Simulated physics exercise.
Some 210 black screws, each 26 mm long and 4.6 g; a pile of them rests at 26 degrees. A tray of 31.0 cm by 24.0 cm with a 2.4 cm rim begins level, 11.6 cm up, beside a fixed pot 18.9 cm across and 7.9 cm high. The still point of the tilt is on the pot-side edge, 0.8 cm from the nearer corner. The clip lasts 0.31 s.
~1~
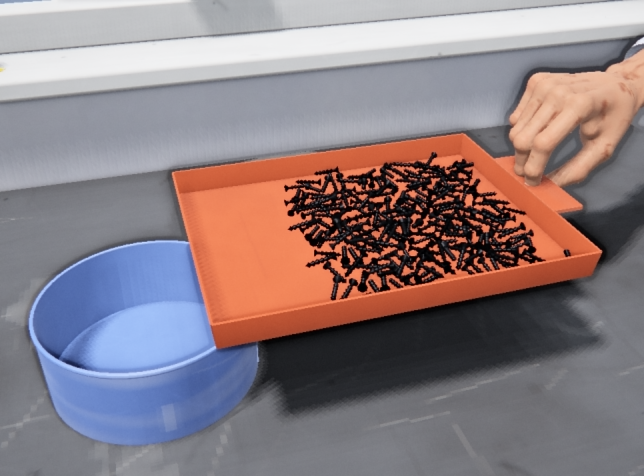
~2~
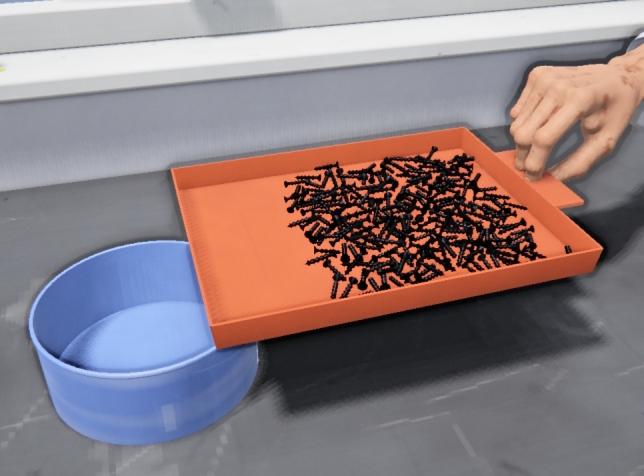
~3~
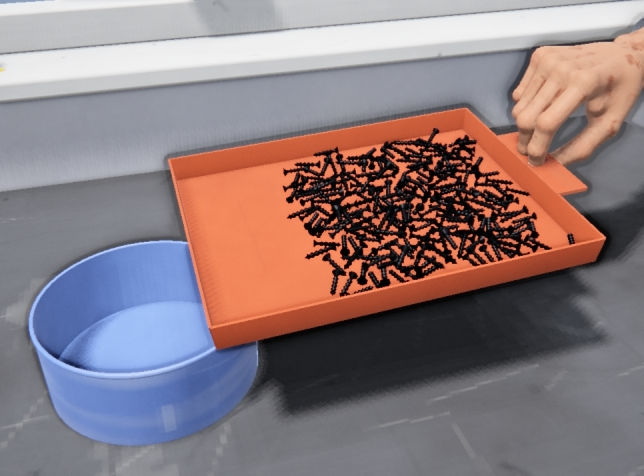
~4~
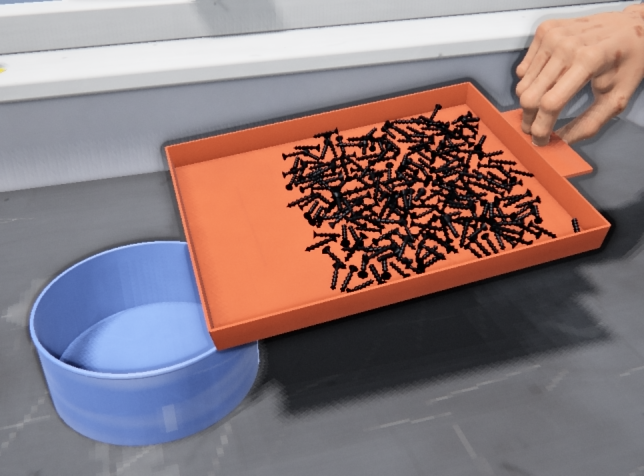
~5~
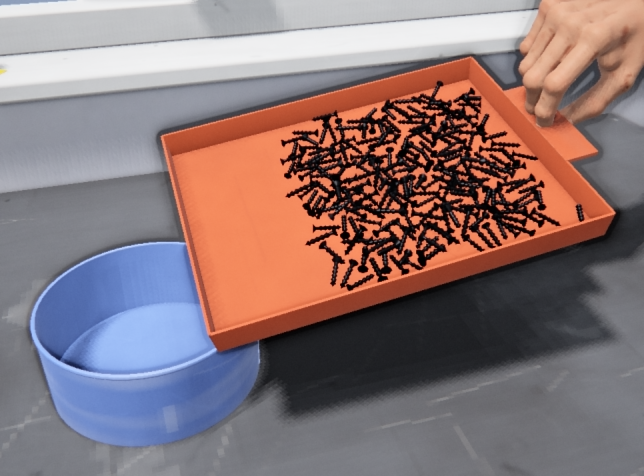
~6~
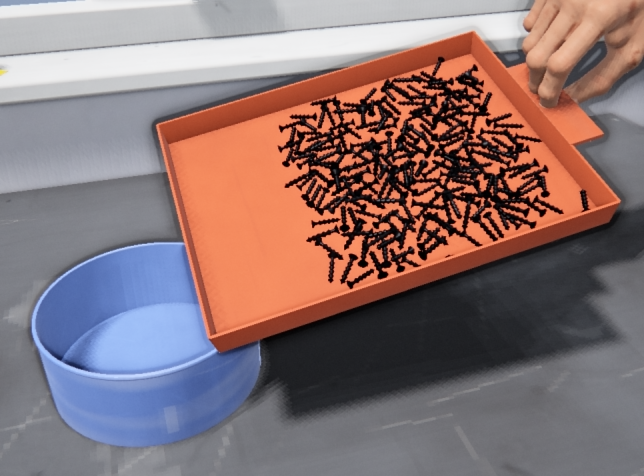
To begin with, a hand holds the right end of an orange tray bearing a heap of small black screws, its left side above a blue pot. The hand steadily raises that end, tilting the tray toward the pot, while the screws stay bunched in nearly the same place on it.
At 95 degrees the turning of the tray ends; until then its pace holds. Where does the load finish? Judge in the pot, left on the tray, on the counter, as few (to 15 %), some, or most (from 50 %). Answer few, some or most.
Pot: Few, tray: Few, counter: Most.
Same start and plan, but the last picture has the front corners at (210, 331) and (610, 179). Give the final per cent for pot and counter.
Pot 5, counter 90.
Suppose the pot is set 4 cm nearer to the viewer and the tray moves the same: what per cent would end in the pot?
Then about 0 per cent.
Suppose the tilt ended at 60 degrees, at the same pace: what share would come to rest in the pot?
In that case some 0 per cent.
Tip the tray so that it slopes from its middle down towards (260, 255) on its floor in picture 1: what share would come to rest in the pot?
Some 70 per cent.
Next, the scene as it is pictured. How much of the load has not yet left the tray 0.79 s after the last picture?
Roughly 70 per cent.
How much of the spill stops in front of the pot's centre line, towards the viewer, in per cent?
Roughly 100 per cent.
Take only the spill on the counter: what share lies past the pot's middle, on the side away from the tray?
Some 40 per cent.
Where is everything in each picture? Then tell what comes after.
In the first frame, tray tilt 0 degrees, front corners at (214, 322) and (597, 250); middle of the pieces at (404, 215); pot at (145, 299).
In the second frame, tray tilt 1 degrees, front corners at (214, 323) and (598, 247); middle of the pieces at (404, 211).
In the third frame, tray tilt 5 degrees, front corners at (213, 325) and (601, 237), lowest corner left front; middle of the pieces at (404, 199).
In the fourth frame, tray tilt 10 degrees, front corners at (213, 328) and (605, 224), lowest corner left front; middle of the pieces at (405, 184).
In the fifth frame, tray tilt 14 degrees, front corners at (212, 331) and (610, 212), lowest corner left front; middle of the pieces at (406, 170).
In the sixth frame, tray tilt 19 degrees, front corners at (212, 334) and (615, 200), lowest corner left front; middle of the pieces at (406, 156); pot at (147, 301).
Then, 0.47 s after the last picture, tilt 55 degrees; the tray holds 100 %, the pot 0 %.
Then, 0.79 s after the last picture, tilt 80 degrees; the tray holds 70 %, the pot 0 %.
Then, 1.20 s after the last picture, tilt 95 degrees; the tray holds 0 %, the pot 0 %.
In the end, pot 0 %, tray 0 %, counter 100 %.
